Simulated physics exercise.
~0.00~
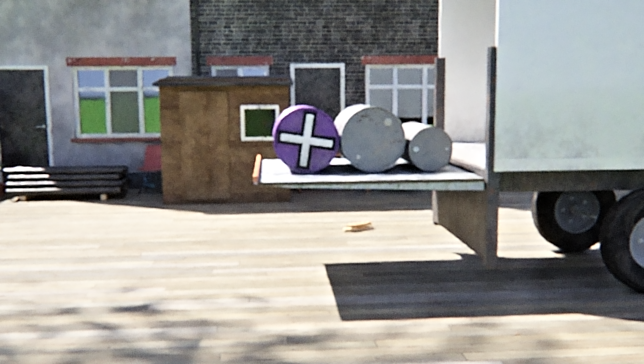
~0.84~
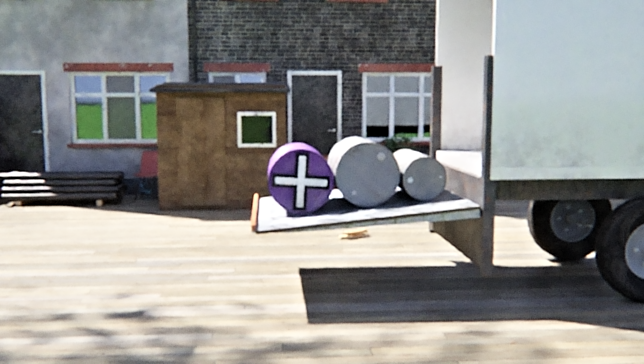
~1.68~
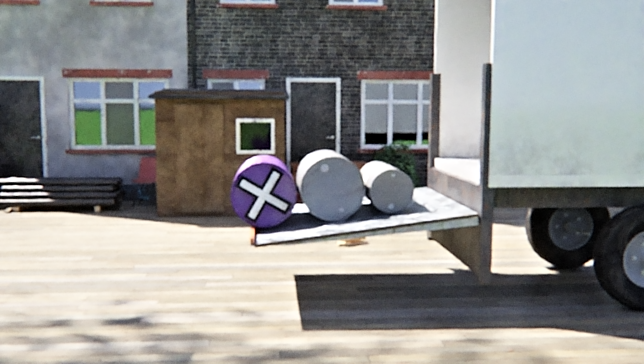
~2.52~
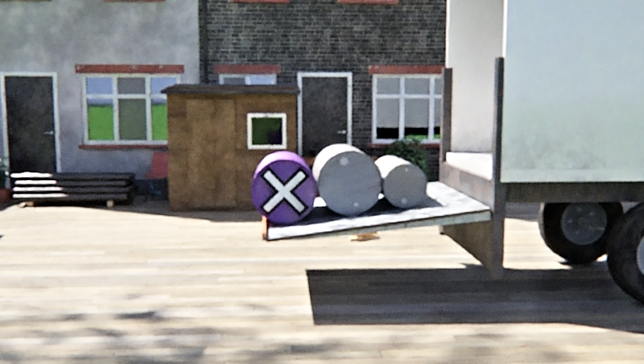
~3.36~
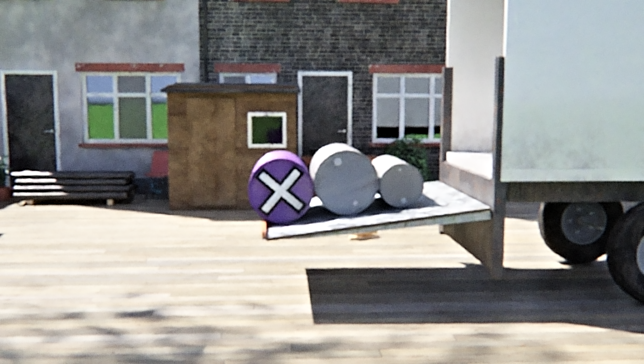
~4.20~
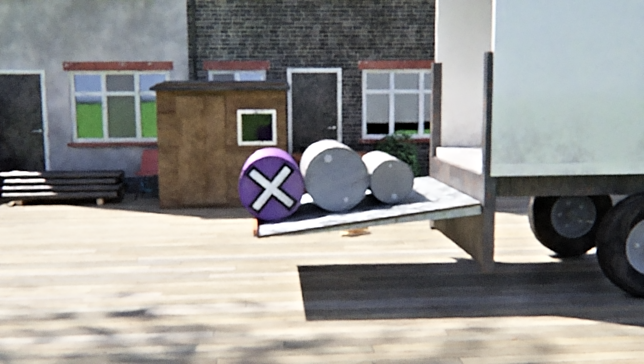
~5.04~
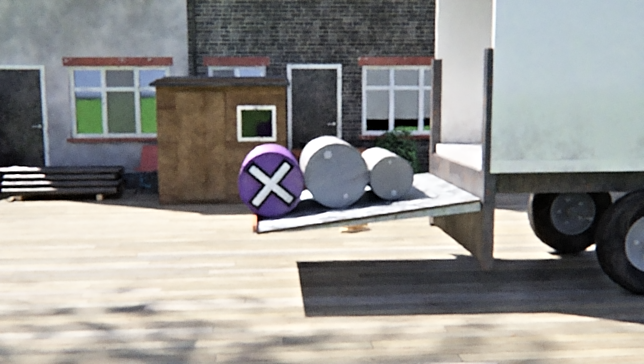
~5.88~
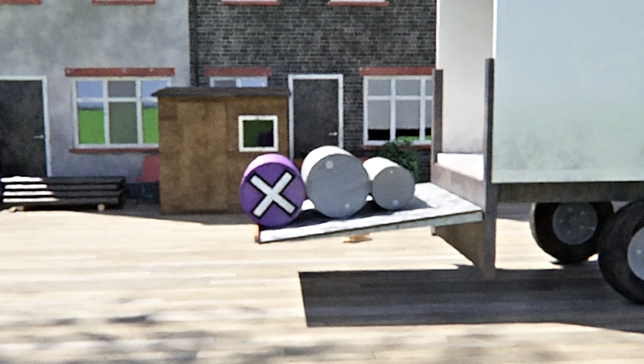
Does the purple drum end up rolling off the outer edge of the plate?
No, the purple drum rolls down to the outer edge but is held back by the low flap there. It comes to rest on the tilted plate.
